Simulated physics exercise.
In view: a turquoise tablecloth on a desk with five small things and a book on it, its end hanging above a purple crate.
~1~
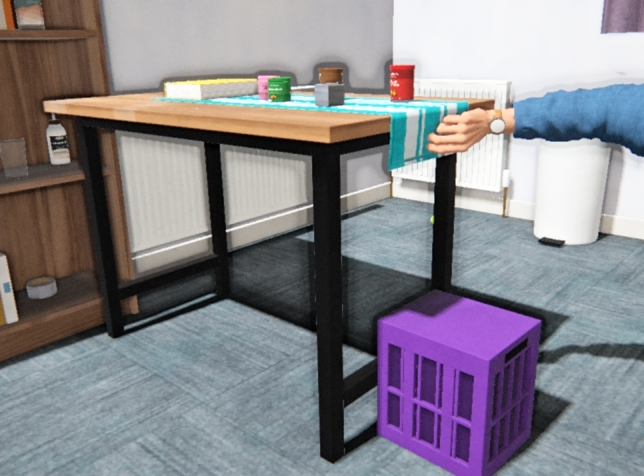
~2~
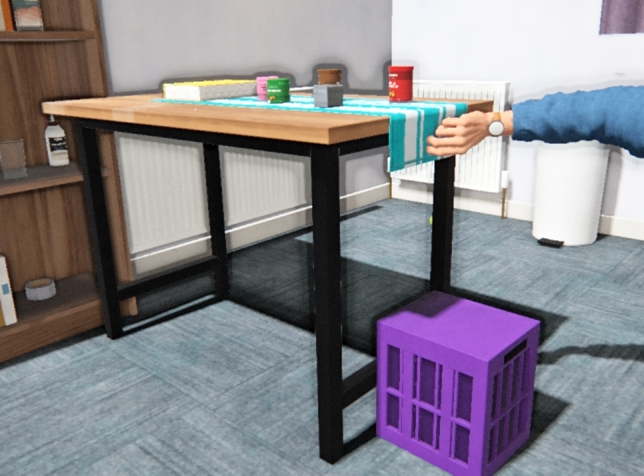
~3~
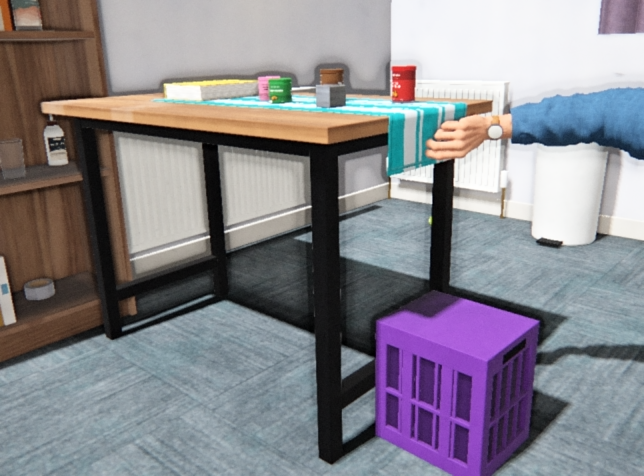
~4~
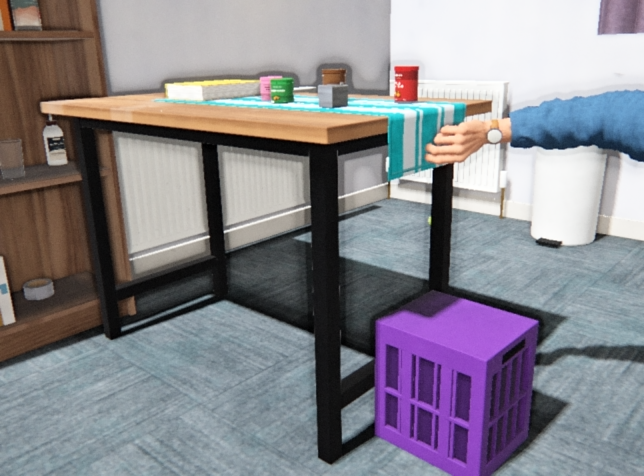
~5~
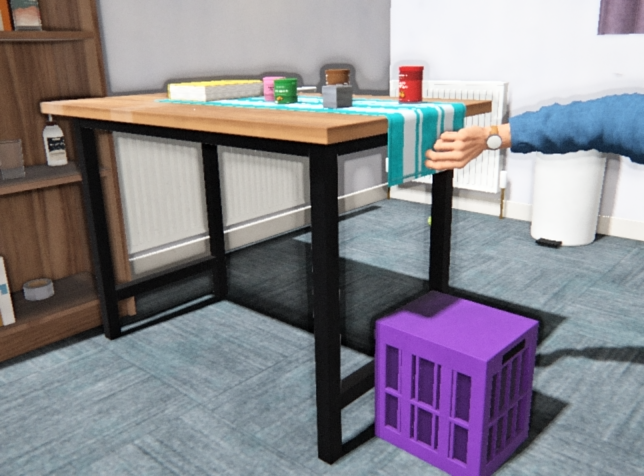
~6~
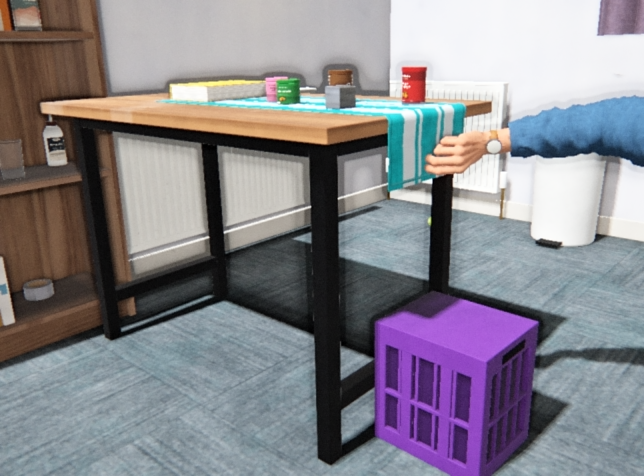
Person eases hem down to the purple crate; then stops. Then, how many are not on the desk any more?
By the end, three will have gone over.
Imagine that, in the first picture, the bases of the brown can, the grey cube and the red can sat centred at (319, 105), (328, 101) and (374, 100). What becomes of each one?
Short version: Brown can drops, grey cube drops, red can drops.
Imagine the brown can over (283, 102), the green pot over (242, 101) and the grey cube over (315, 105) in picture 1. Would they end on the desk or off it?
The brown can is still on top, the green pot is still on top, the grey cube is off the top.
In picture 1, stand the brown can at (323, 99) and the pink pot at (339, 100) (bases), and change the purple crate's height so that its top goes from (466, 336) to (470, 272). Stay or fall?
Brown can: Safe; pink pot: Safe.
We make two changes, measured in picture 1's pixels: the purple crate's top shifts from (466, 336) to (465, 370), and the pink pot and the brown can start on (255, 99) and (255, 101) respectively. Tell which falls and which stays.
In the end the pink pot is still on top and the brown can is still on top.
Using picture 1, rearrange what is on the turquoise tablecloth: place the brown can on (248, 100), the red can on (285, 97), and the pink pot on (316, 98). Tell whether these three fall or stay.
Of the three, the brown can stays aloft, the red can stays aloft and the pink pot stays aloft.
A little later, hem near (429, 275); red can and grey cube gone.
Next, hem on the crate; red can, grey cube and brown can gone.
When it is over, hem on the crate; red can, grey cube and brown can gone. Over the edge go three.
